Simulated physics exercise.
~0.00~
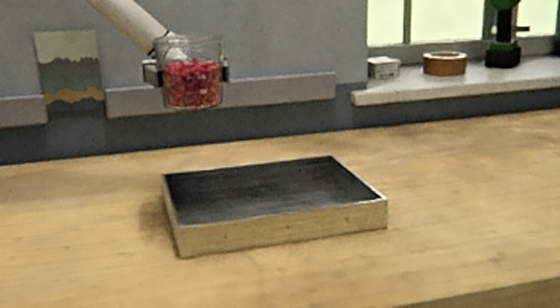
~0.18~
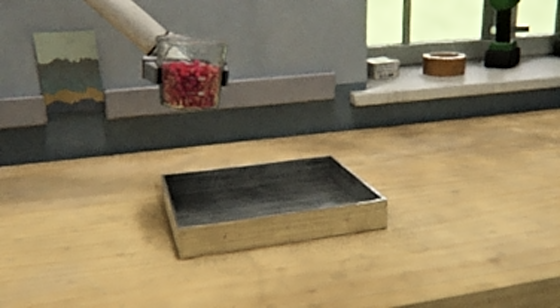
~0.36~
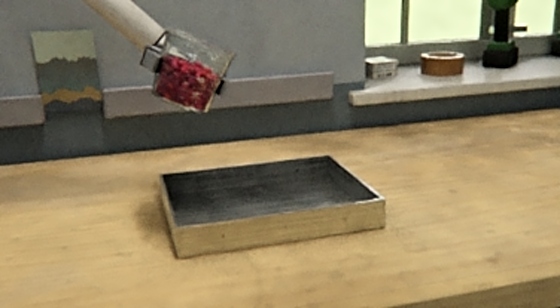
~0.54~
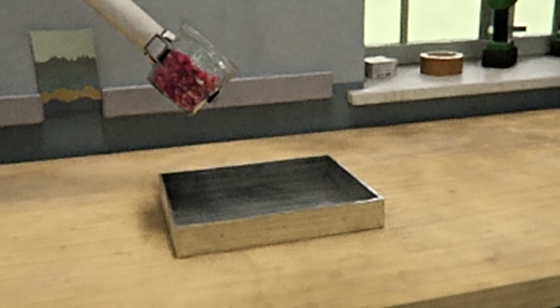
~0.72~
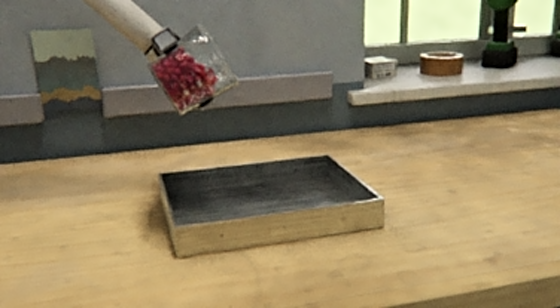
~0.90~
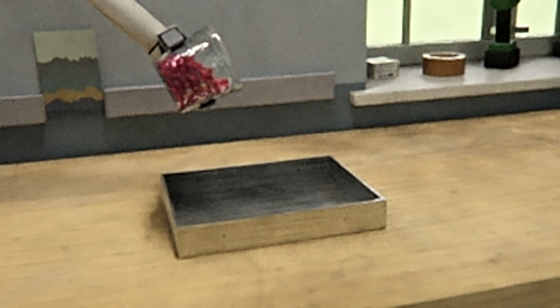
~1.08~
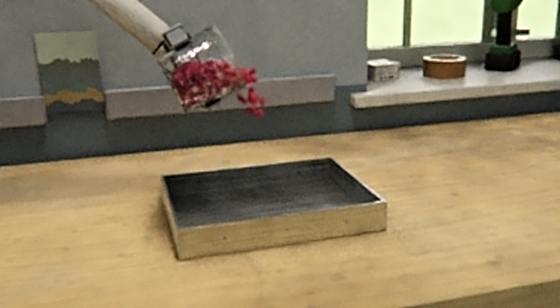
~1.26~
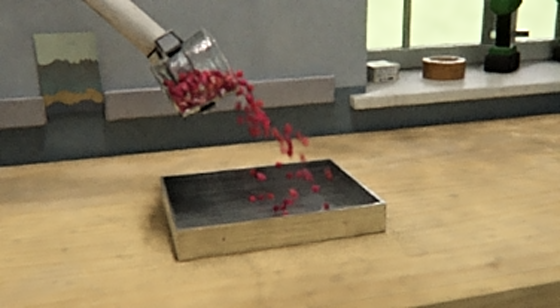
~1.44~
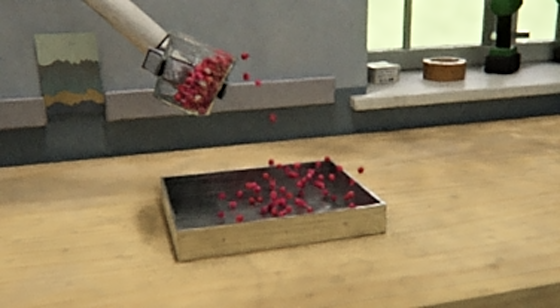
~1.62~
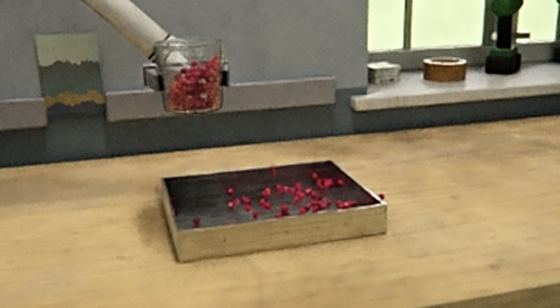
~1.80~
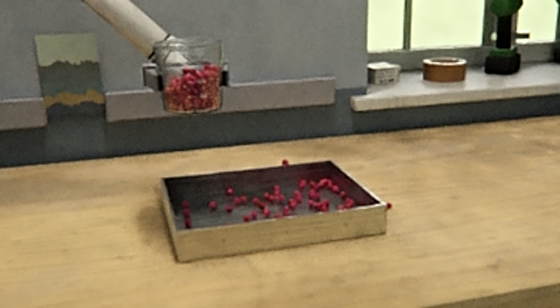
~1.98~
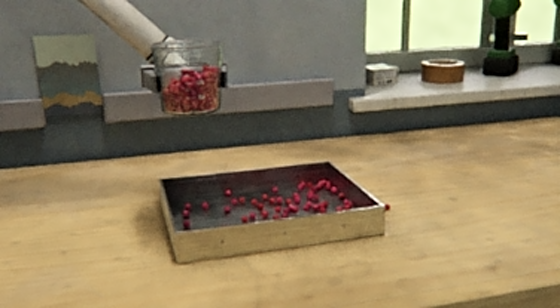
Above a tray on a wooden counter, a robot arm tips out some red beads.
